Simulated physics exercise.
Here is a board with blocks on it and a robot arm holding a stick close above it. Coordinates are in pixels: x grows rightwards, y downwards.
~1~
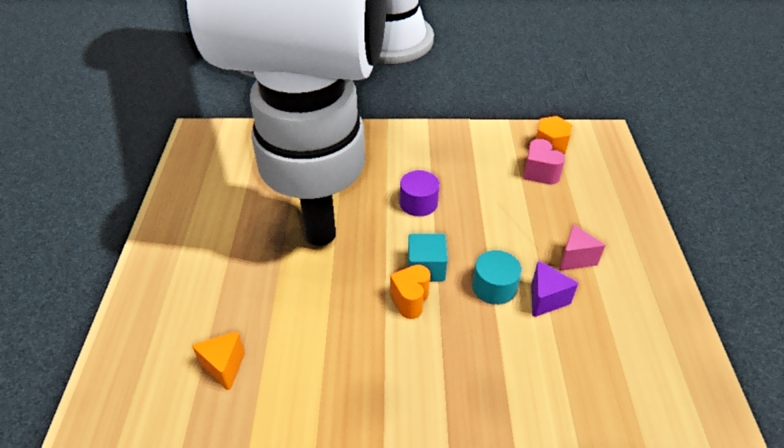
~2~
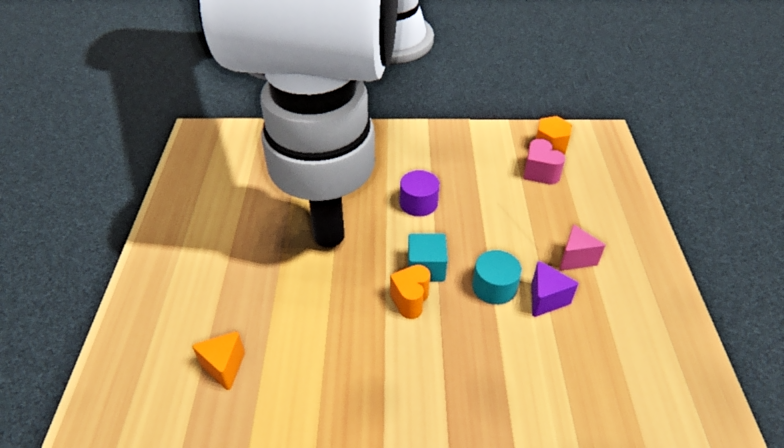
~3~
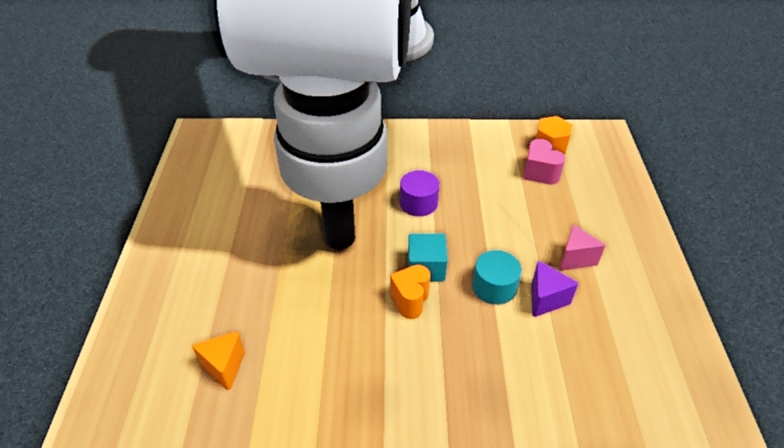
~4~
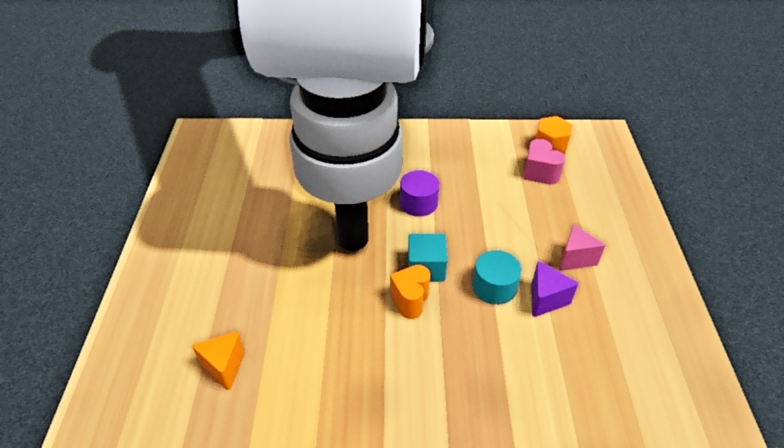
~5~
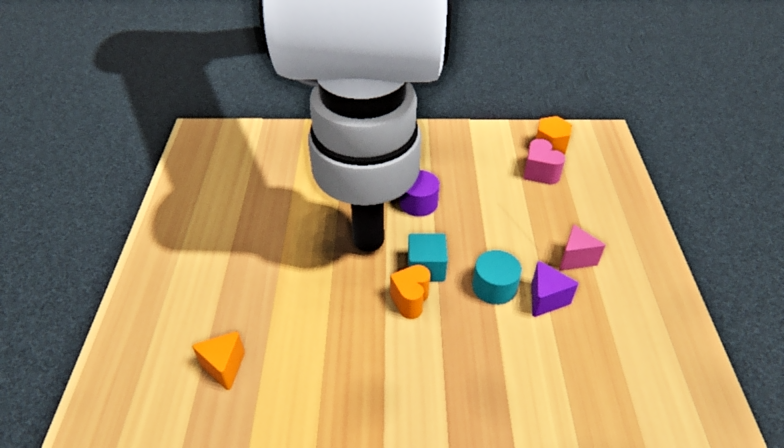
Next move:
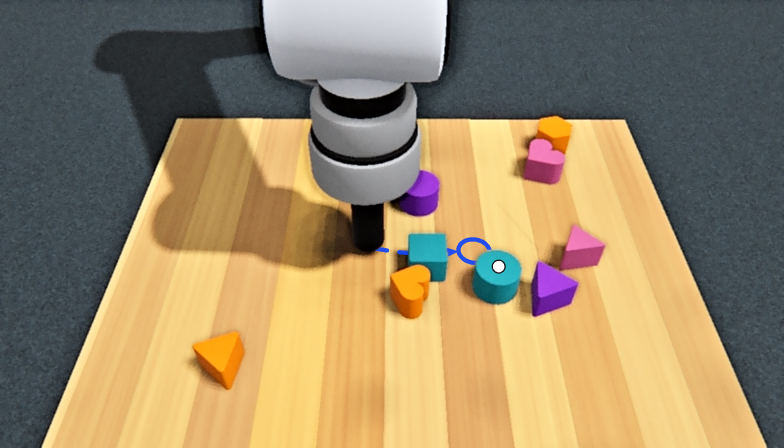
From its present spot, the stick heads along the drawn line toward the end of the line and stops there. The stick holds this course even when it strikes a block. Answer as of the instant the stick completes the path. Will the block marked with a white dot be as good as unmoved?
Final answer: No.
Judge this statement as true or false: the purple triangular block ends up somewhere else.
False - the claim does not hold.
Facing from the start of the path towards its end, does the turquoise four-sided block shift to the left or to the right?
Well, taking the path from its start to its end as straight ahead, the turquoise four-sided block moves to the right.
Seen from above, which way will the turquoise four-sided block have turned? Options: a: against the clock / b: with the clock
The correct letter is b.
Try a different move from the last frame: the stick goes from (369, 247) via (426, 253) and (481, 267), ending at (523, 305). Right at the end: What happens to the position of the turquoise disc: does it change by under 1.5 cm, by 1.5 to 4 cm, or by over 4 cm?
It moves more than 4 cm.
Drawn move, from (369, 247) over (421, 253) to (474, 251); the dot is on the turquoise disc.
On the path given first. One third of the way, stick at (404, 246); turquoise four-sided block at (437, 250).
Two thirds of the way, stick at (440, 246); turquoise four-sided block at (456, 257), turned 60° clockwise; turquoise disc at (505, 270).
At the end, stick at (475, 244); orange heart still; turquoise four-sided block at (462, 258), turned 85° clockwise; turquoise disc at (508, 273); purple triangular block still.
